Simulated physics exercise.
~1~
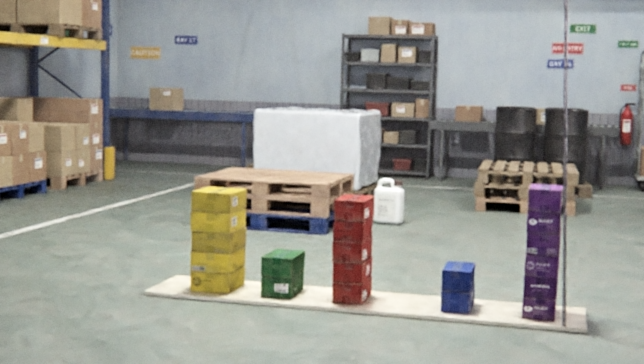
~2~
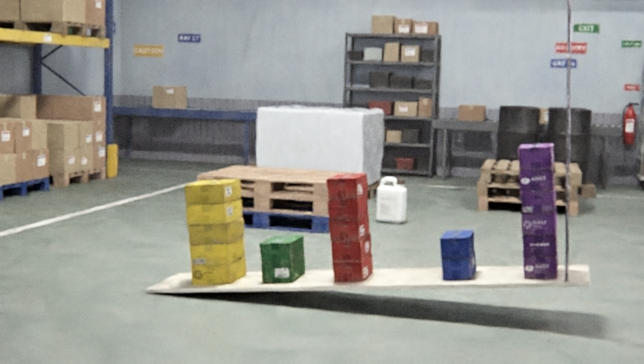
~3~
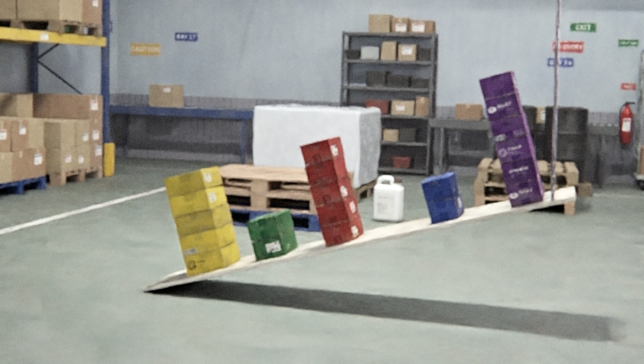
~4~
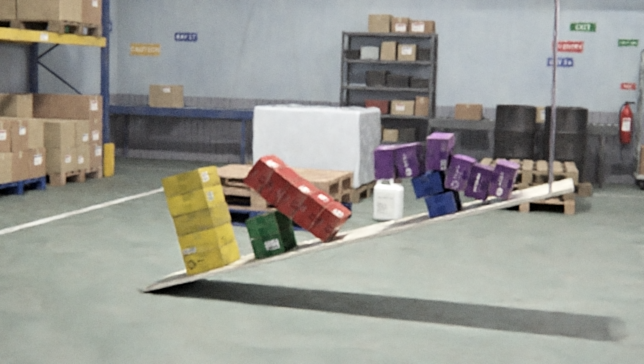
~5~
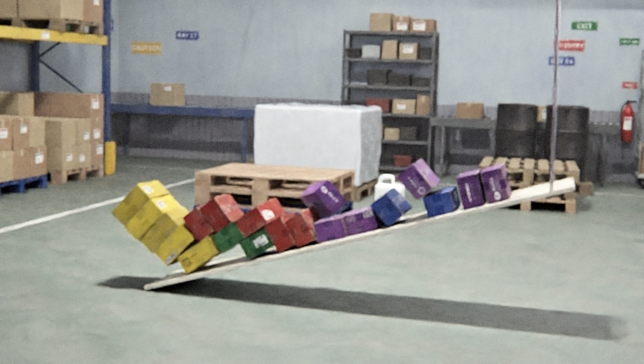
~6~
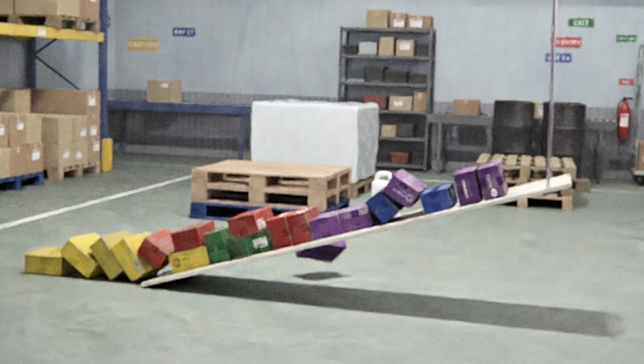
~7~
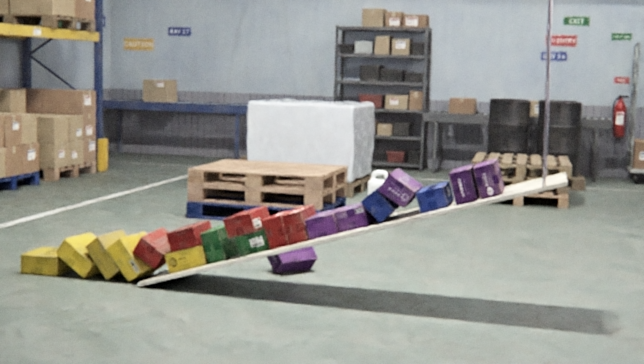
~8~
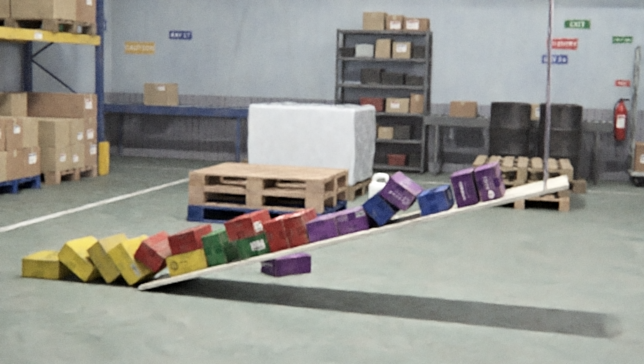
A long board on a warehouse floor rose at its right end until the five piles of coloured boxes on it toppled leftward, the yellow ones spilling off the low end and a purple one dropping to the floor, leaving the rest heaped along the slope.
